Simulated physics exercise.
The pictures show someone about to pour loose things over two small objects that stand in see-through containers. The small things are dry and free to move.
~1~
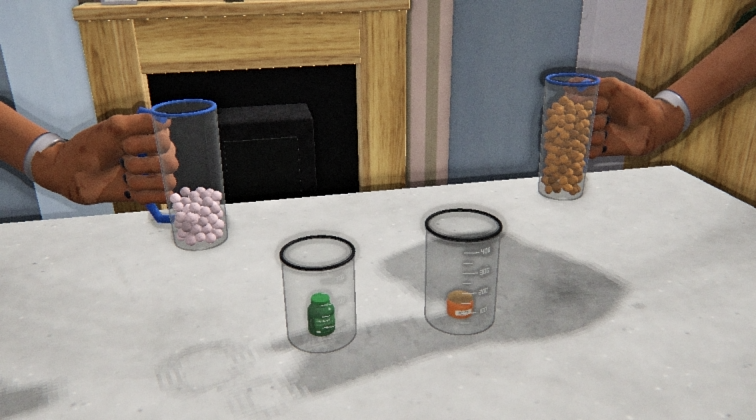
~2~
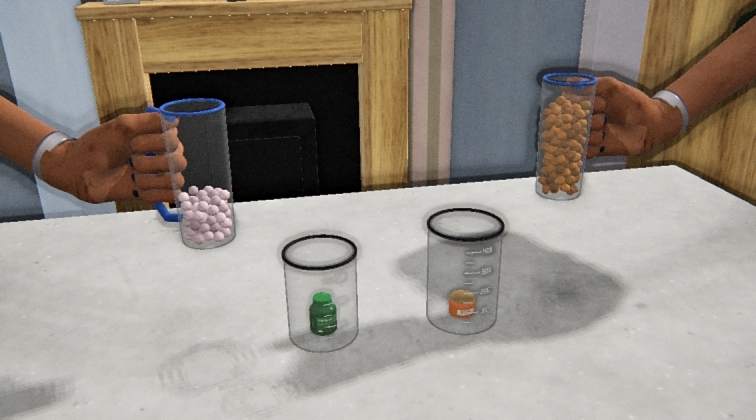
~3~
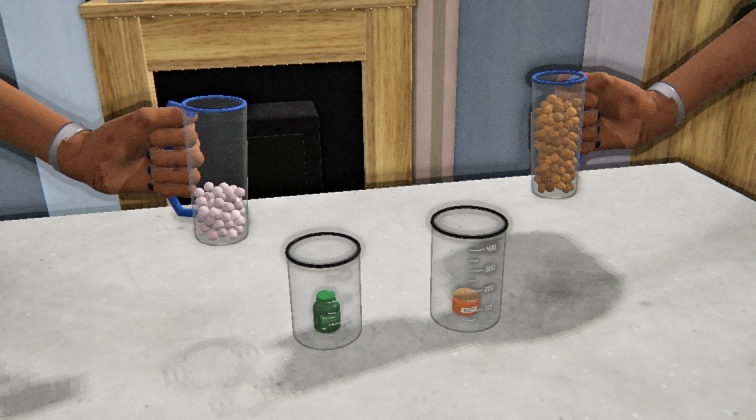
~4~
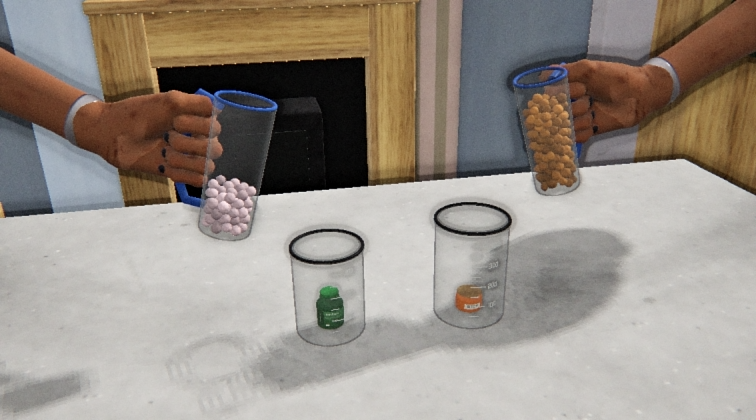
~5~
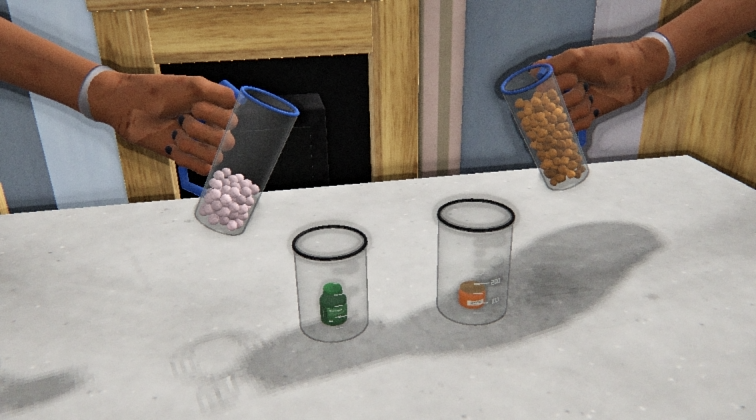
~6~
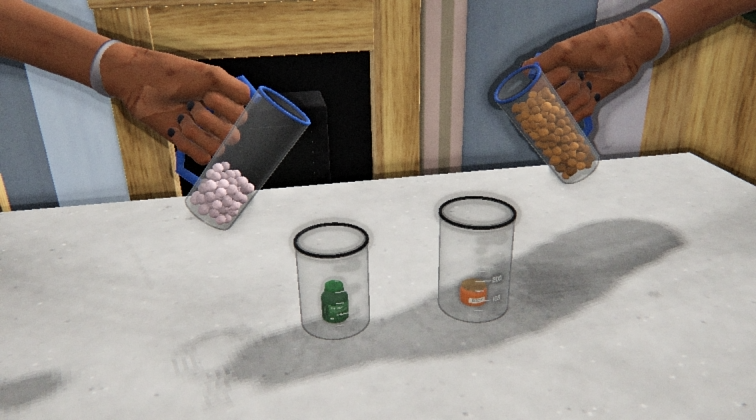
Two hands reach in from the left and right over a pale, mottled tabletop seen from slightly above, with a wooden fireplace surround and striped wall behind. The left holds a clear, blue-rimmed cup of pale pink beads, the right one of orange-brown balls, behind two black-rimmed beakers containing a green bottle and an orange canister. Both hands tilt their cups inward while the view shifts slightly.
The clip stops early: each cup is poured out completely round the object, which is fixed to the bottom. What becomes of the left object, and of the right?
The left one still sticks out; the right one gets buried.
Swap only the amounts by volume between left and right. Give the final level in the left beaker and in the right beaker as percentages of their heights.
Left about 55, right about 25.
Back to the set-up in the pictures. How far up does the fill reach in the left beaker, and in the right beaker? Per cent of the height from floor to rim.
Left: 30 %. Right: 40 %.
Then, 0.65 s later than the last frame, left beaker empty, all of its cupful still in the cup; right beaker empty, all of its cupful still in the cup.
Then, 1.21 s later than the last frame, left beaker nearly empty, roughly two thirds of its cupful still in the cup; right beaker nearly empty, nearly all of its cupful still in the cup.
Then, 1.70 s later than the last frame, left beaker nearly empty, none of its cupful still in the cup; right beaker a third full, none of its cupful still in the cup.
When it is over, left beaker a quarter full (surface near (334, 295)), nothing beside it; right beaker a third full (surface near (475, 266)), nothing beside it; the left thing is still showing; the right thing is covered.
